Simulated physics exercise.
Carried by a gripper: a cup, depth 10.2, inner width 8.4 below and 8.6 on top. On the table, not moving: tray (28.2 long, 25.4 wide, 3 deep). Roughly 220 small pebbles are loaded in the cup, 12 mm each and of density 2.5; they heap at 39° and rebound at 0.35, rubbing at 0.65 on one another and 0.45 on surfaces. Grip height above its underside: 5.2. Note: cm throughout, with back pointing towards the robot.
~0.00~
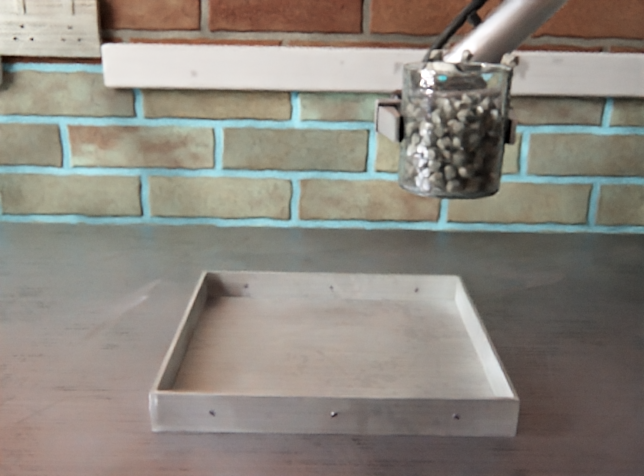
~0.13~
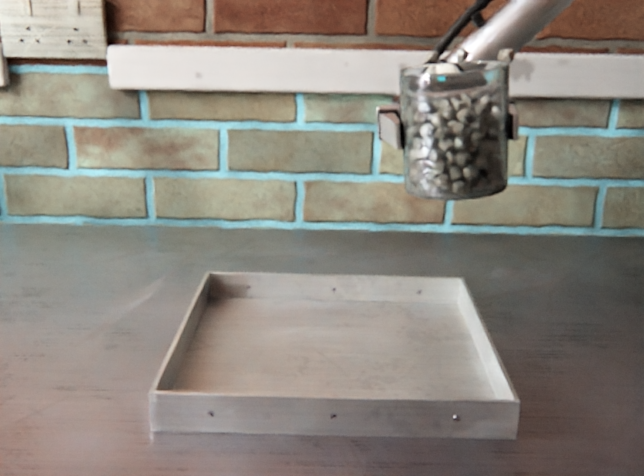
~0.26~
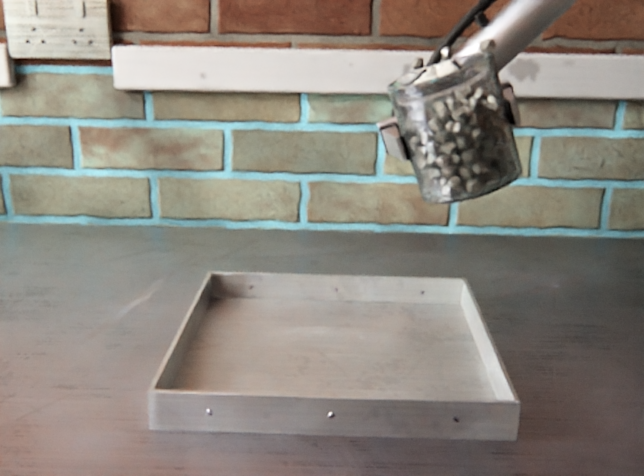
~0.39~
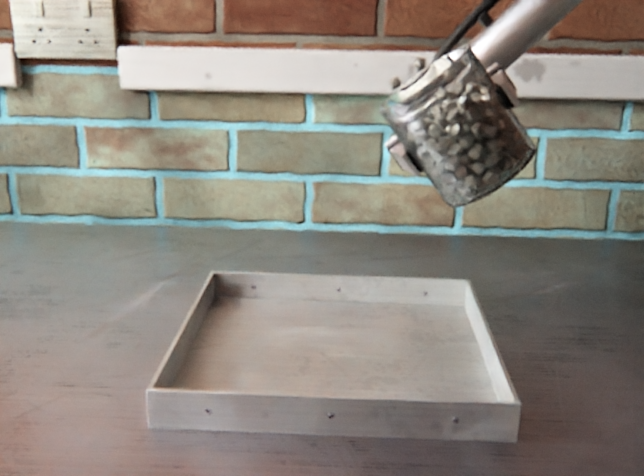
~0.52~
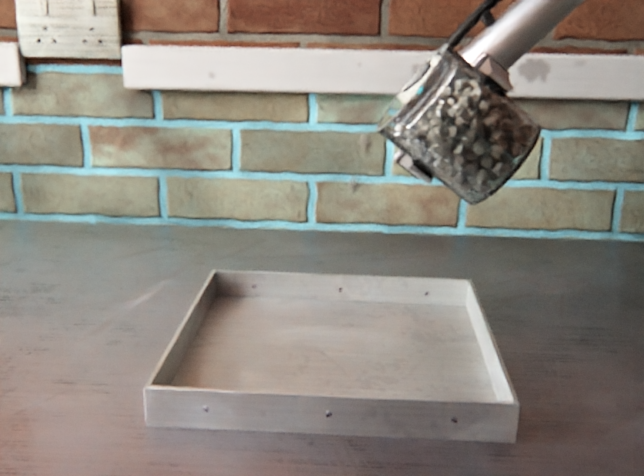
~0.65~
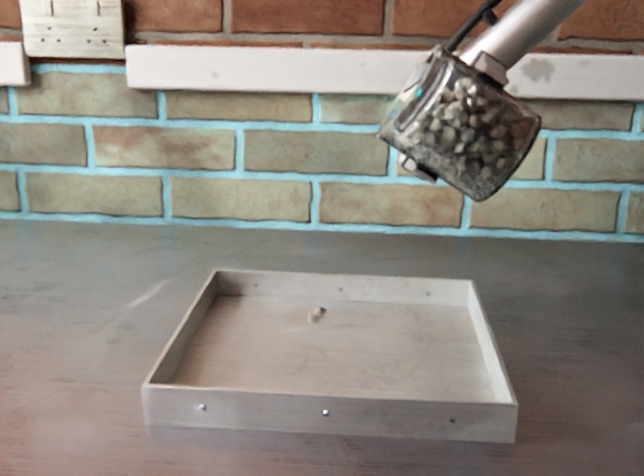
A clear cup full of small grey pebbles, held by a robotic arm above a shallow tray, starts nearly upright and tilts steadily toward the left, until a couple of pebbles lie in the otherwise empty tray.
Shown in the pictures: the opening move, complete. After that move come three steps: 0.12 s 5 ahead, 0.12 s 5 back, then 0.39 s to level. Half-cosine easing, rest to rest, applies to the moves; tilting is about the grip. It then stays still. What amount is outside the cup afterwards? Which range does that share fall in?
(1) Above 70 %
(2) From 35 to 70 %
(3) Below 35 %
3, below 35 %.
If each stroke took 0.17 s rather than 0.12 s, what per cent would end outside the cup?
Estimate: Near 5 per cent.
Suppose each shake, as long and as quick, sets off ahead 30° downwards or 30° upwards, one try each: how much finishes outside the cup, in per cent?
I'd say close to 0 percent for the first and close to 15 percent for the second.
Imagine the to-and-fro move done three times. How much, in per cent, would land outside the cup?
Expected share: About 15 %.
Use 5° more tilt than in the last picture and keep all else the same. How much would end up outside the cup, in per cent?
About 15 percent.
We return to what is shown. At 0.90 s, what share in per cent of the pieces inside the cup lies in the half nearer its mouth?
Roughly 40 %.
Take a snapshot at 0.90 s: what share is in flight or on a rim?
7 per cent.
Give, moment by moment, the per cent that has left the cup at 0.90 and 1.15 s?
Roughly 10, then 10.
After 0.90 s, tilted 58° forward, highest piece 25 above the table; 198 in the cup, 2 in the tray, 15 in flight or on a rim.
After 1.15 s, tilted 14° forward, highest piece 27 above the table; 193 in the cup, 21 in the tray, 1 in flight or on a rim.
After 1.48 s, level, highest piece 27 above the table; 193 in the cup, 21 in the tray, 1 on the table or floor.
After 2.53 s, level, highest piece 27 above the table; 193 in the cup, 21 in the tray, 1 on the table or floor.
At rest, 193 in the cup, 21 in the tray, 1 on the table or floor. That is 10 % outside the cup.
